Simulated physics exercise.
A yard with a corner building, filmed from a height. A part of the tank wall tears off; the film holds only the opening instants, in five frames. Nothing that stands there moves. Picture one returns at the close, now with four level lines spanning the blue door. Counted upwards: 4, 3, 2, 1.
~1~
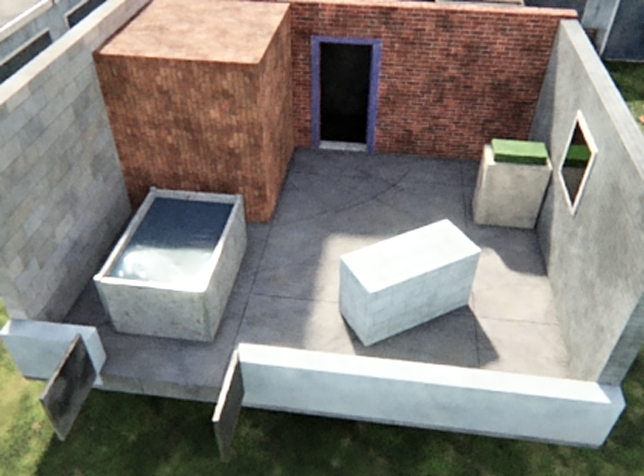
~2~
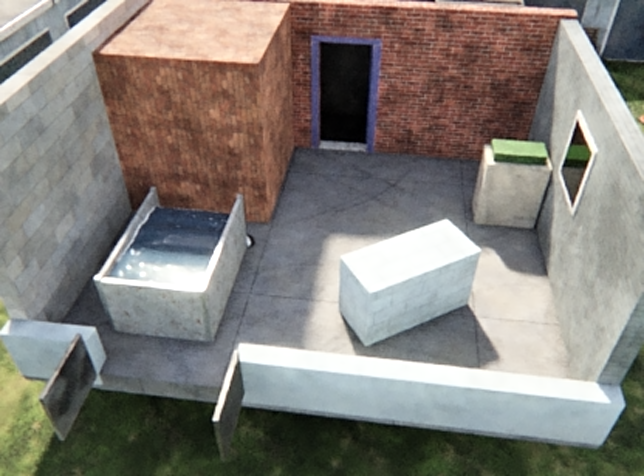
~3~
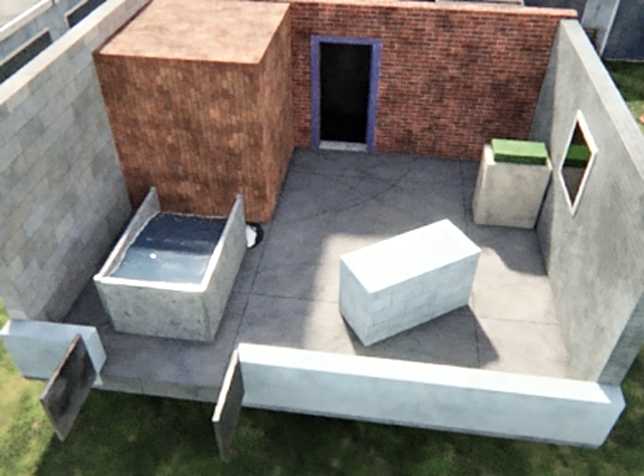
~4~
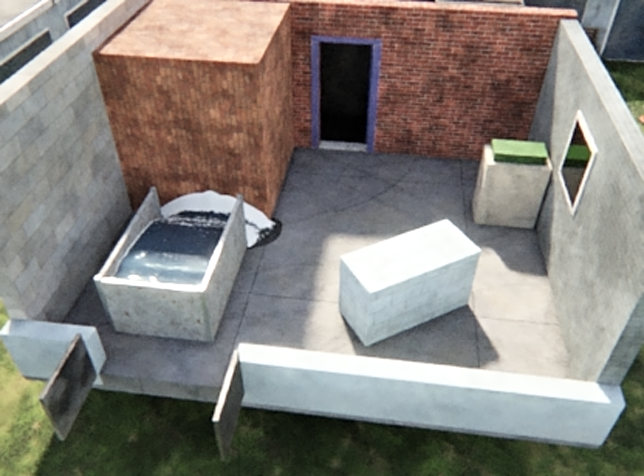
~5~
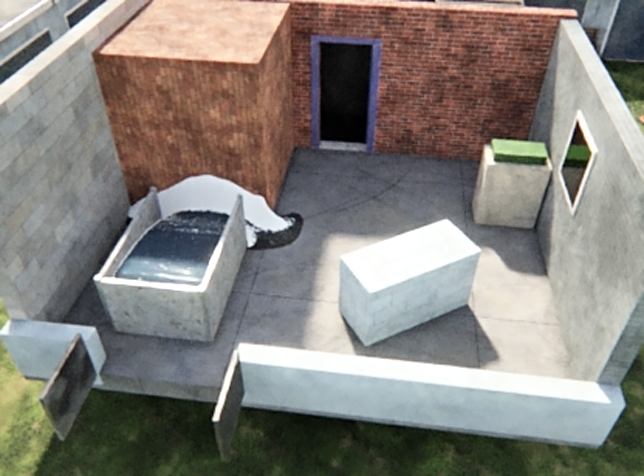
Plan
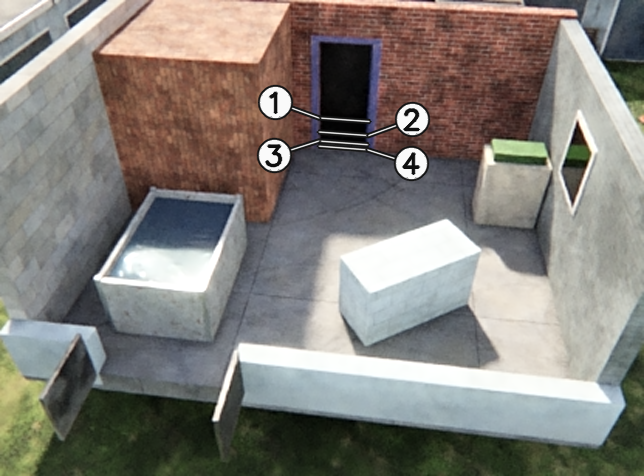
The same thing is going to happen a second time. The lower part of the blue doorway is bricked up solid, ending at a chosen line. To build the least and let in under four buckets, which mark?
The answer is height 4.
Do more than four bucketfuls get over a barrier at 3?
No, that is safe.
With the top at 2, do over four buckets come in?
No, not at all.
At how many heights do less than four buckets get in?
All of the four.
In white, 1 at (344, 119); 2 at (343, 133); 3 at (343, 142); 4 at (343, 148); from the bottom up 4, 3, 2, 1.
With 1, nothing gets over.
With 2, nothing gets over.
With 3, nothing gets over.
With 4, nothing gets over.
